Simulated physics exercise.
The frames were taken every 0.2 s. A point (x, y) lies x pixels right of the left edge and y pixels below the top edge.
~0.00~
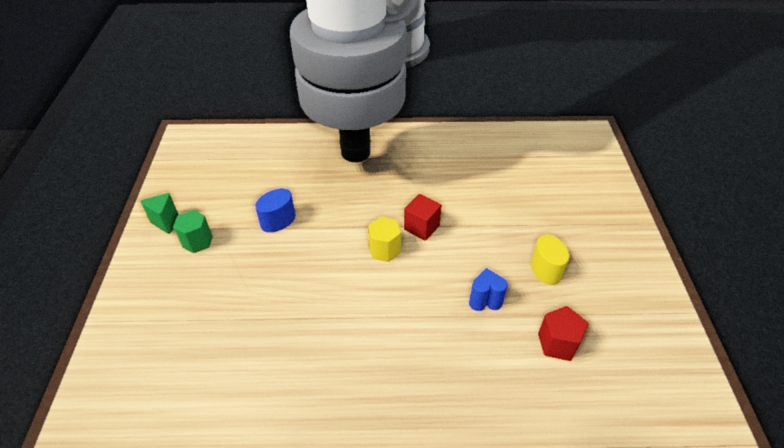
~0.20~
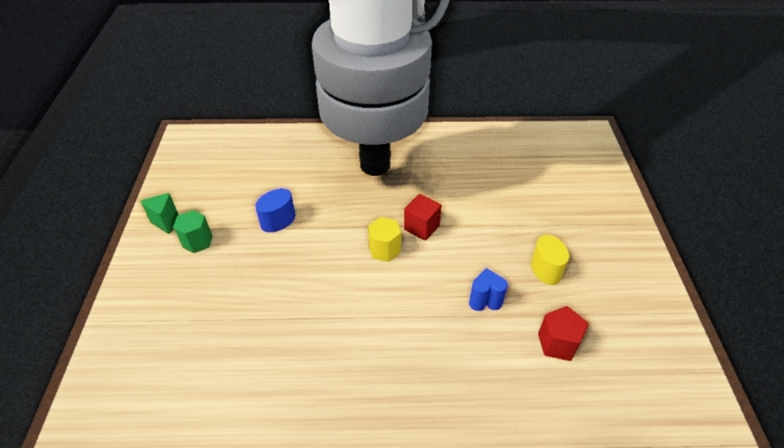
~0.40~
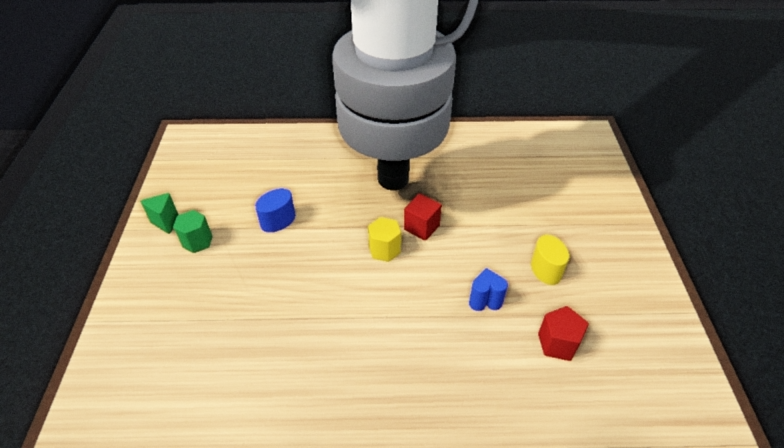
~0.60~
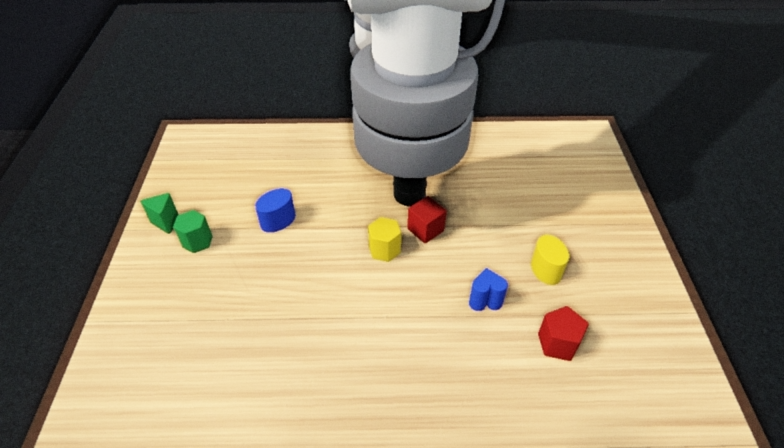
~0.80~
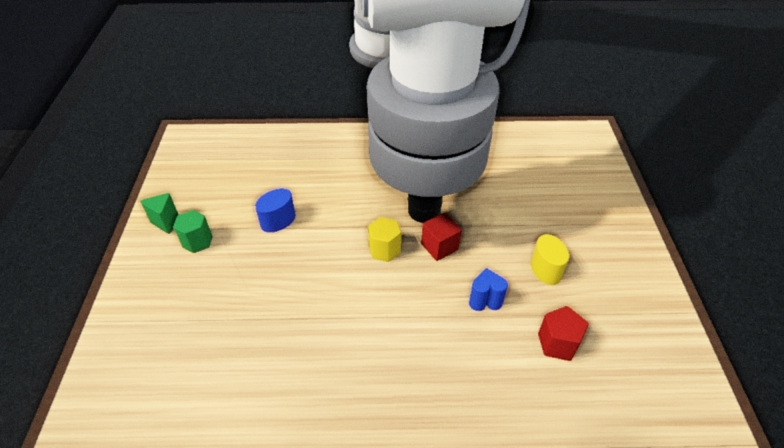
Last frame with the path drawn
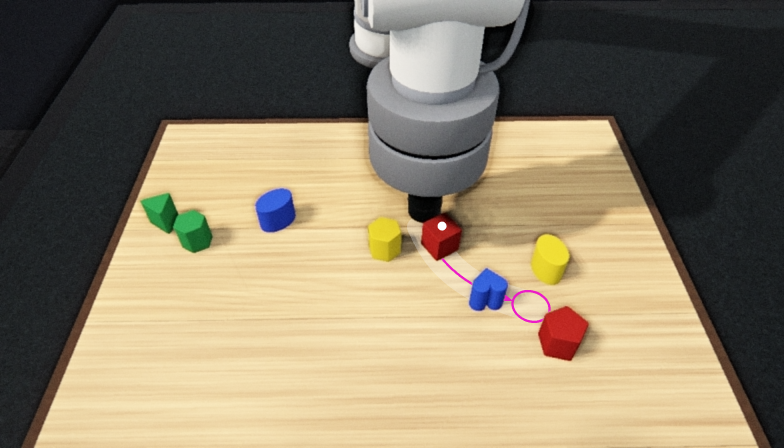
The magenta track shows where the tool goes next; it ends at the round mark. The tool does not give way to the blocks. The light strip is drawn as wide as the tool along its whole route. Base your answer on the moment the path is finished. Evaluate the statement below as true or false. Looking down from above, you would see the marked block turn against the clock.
The claim does not hold.
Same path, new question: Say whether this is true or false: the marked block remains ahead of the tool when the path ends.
False.
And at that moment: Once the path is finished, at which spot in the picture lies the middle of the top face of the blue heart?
Its top middle will sit at (543, 343).
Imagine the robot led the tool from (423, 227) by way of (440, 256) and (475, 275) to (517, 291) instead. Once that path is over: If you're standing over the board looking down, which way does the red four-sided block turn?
Seen from above, clockwise.
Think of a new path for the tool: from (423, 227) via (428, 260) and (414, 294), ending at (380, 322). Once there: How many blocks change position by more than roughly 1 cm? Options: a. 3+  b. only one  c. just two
The correct letter is b.
The line goes from (423, 227) over (444, 261) and (481, 289) to (531, 306); the dot is on the red four-sided block.
On the path given first. One third of the way, tool (447, 247); red four-sided block (469, 263).
Two thirds of the way, tool (485, 275); red four-sided block (509, 293); blue heart (526, 316), turned 20° clockwise.
At the end, tool (536, 292); red four-sided block (542, 317), turned 45° clockwise; blue heart (543, 343), turned 60° clockwise; yellow oval unmoved; red pentagonal block (580, 336), turned 35° anticlockwise.
